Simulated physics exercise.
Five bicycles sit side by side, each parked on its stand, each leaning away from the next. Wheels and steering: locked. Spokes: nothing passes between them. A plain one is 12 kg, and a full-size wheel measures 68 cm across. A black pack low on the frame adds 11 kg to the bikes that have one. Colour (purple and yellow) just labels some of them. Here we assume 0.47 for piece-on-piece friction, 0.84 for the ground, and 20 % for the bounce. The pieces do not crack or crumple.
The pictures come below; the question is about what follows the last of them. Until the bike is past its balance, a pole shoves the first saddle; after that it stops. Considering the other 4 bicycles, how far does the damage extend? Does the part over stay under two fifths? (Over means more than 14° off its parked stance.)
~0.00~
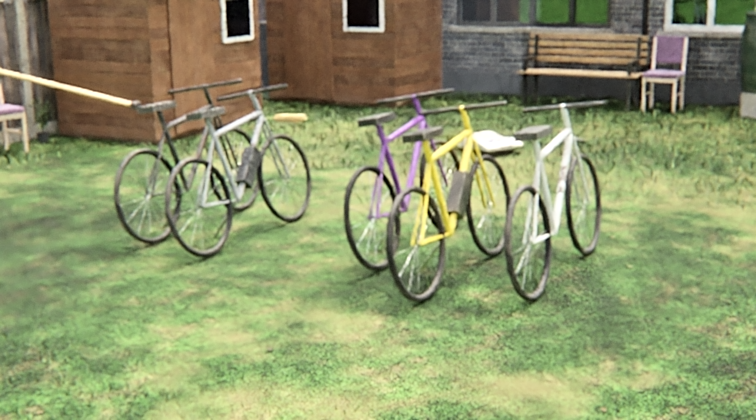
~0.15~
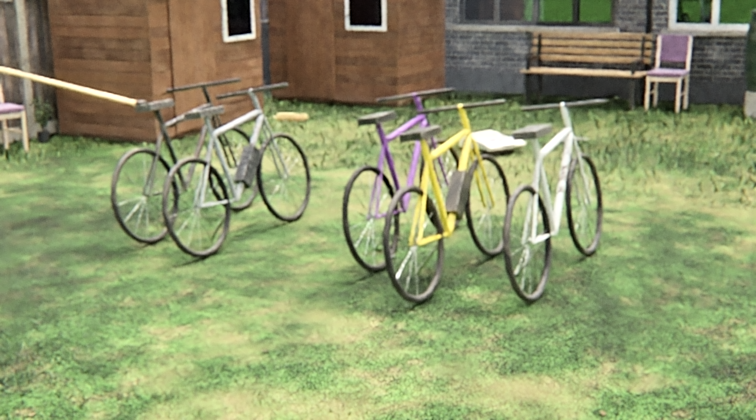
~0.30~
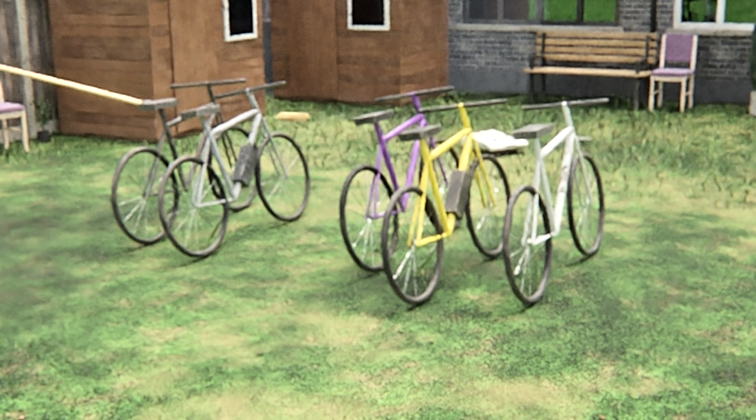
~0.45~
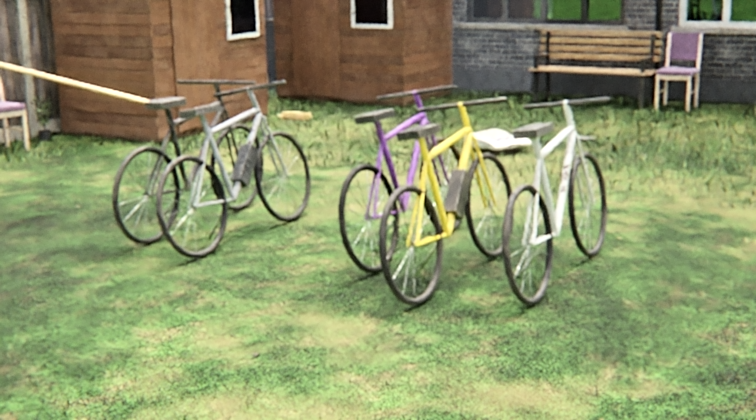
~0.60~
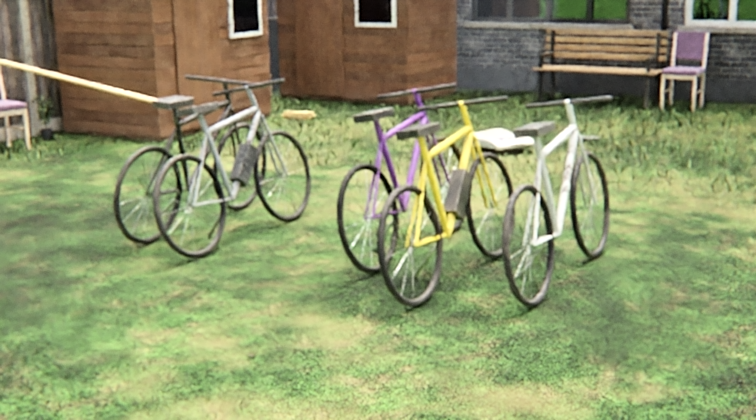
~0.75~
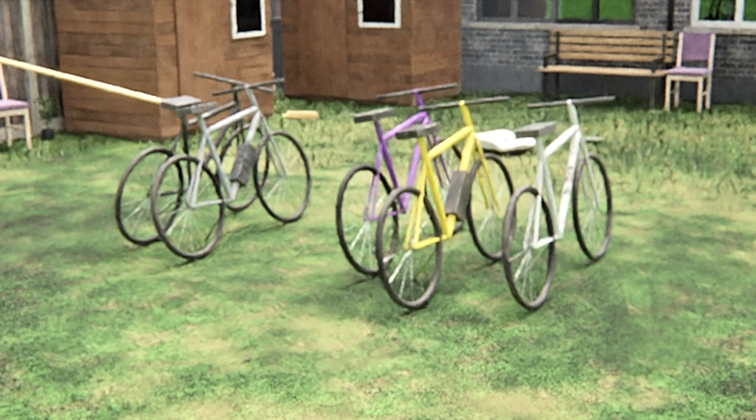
Yes.
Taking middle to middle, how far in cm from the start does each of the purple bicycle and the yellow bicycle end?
Estimate: Purple near 0 cm, yellow near 0 cm.
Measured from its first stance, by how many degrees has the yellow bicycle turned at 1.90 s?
Angle at that time, about 0 degrees.
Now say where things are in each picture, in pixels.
In the first picture (each place is the centre of the face we see best; the camera moves round a little), pole end (132, 106) 10 cm from the first bicycle; yellow bicycle (496, 189); purple bicycle (343, 198); the others all in place.
In the second picture, pole end (137, 105) 26 mm from the first bicycle; purple bicycle (342, 198).
In the third picture, pole end pushing; purple bicycle (339, 198); the others all in place.
In the fourth picture, pole end pushing; purple bicycle (338, 198); the others all in place.
In the fifth picture, pole end pushing; yellow bicycle (496, 188); the others all in place.
In the sixth picture, pole end stopped; purple bicycle (335, 198); yellow bicycle (497, 190); the others all in place.
By 1.90 s, 1 of the 4 other bicycles over.
When it is over (3.0 s), 1 of the 4 other bicycles over; purple bicycle unmoved; yellow bicycle unmoved. That is 25 per cent. Three left standing. In pixels of the last frame, middles, purple bicycle near (405, 172), yellow bicycle near (449, 193).
